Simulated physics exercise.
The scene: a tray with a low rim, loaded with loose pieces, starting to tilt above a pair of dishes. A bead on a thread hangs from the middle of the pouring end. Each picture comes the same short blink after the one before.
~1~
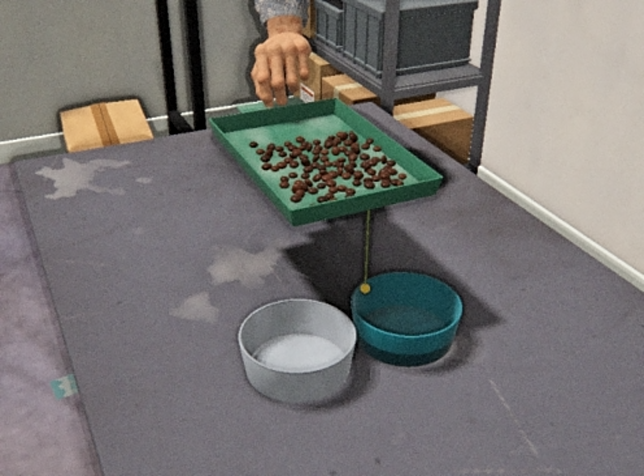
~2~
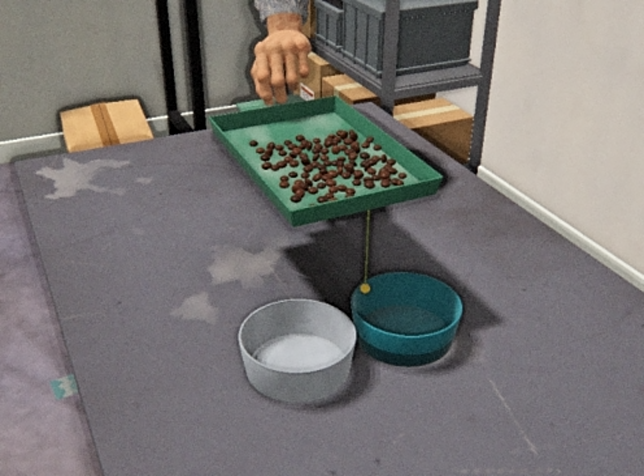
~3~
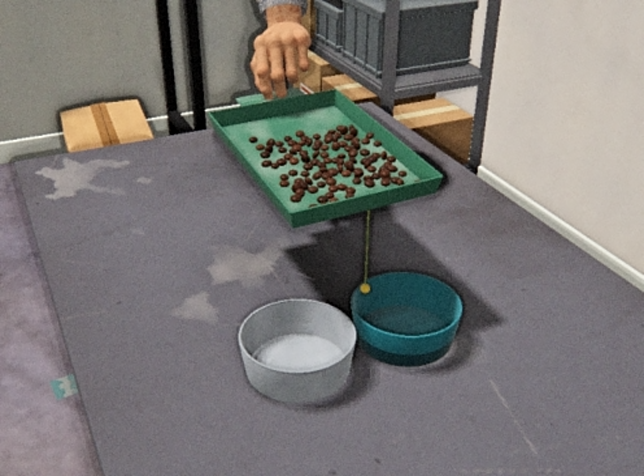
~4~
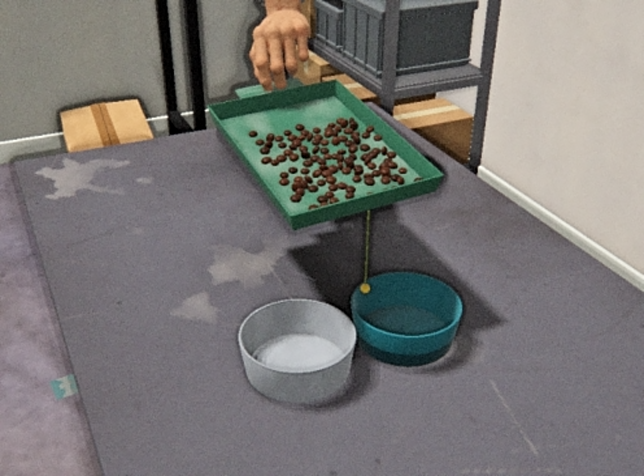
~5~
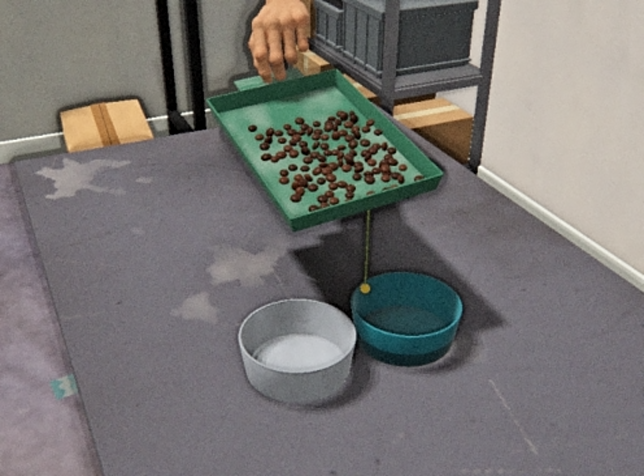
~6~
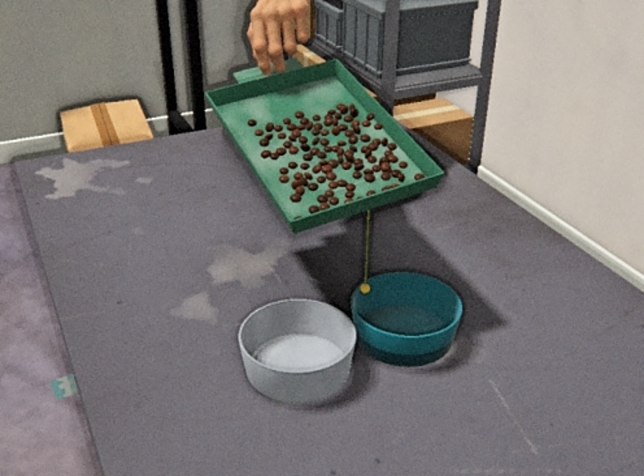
Green tray of small brown pieces tilting slightly toward its near left corner above two dishes, a hand gripping its far end.
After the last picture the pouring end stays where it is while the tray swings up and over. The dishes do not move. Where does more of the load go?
More goes to the left-hand dish.
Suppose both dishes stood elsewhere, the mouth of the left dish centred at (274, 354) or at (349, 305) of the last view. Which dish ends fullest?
In turn: The left one; the left dish.
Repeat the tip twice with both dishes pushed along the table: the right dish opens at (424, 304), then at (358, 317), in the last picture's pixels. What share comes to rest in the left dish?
Near 100 % and 20 %.
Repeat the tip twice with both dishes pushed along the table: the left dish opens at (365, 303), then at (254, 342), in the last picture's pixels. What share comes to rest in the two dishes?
About 20 and 80 per cent.
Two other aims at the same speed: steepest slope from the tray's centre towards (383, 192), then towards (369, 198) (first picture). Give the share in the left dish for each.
In turn 0 and 10 in a hundred.
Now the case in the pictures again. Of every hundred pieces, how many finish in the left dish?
Some 90 per cent.
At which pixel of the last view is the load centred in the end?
At about (304, 360).
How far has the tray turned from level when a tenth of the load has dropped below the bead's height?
At some 90 degrees.
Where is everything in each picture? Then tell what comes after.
The first picture shows corners of the pouring end near (293, 207) and (437, 176), level; middle of the load near (340, 167), flat chocolate drops; left dish near (322, 383); right dish near (434, 348); bead on its thread near (365, 288).
The second picture shows corners of the pouring end near (293, 208) and (437, 176), level; middle of the load near (340, 166).
The third picture shows corners of the pouring end near (293, 210) and (437, 175), tipped barely, lowest at the left corner; middle of the load near (340, 163).
The fourth picture shows corners of the pouring end near (293, 212) and (437, 174), tipped a little, lowest at the left corner; middle of the load near (340, 160).
The fifth picture shows corners of the pouring end near (293, 215) and (438, 173), tipped a little, lowest at the left corner; middle of the load near (341, 156).
The sixth picture shows corners of the pouring end near (293, 217) and (438, 171), tipped a little, lowest at the left corner; middle of the load near (341, 153); left dish near (322, 383); right dish near (434, 348).
Shortly afterwards, tray tipped steeply; the whole lot on the tray.
Next, tray tipped right over; near two thirds on the tray; near a quarter in the left dish; only a few outside both; near a quarter in the air.
Some moments later, tray tipped past a quarter turn; all but a few in the left dish; only a few in the right dish; a little outside both.
In the end, tray tipped past a quarter turn; all but a few in the left dish; only a few in the right dish; a little outside both.
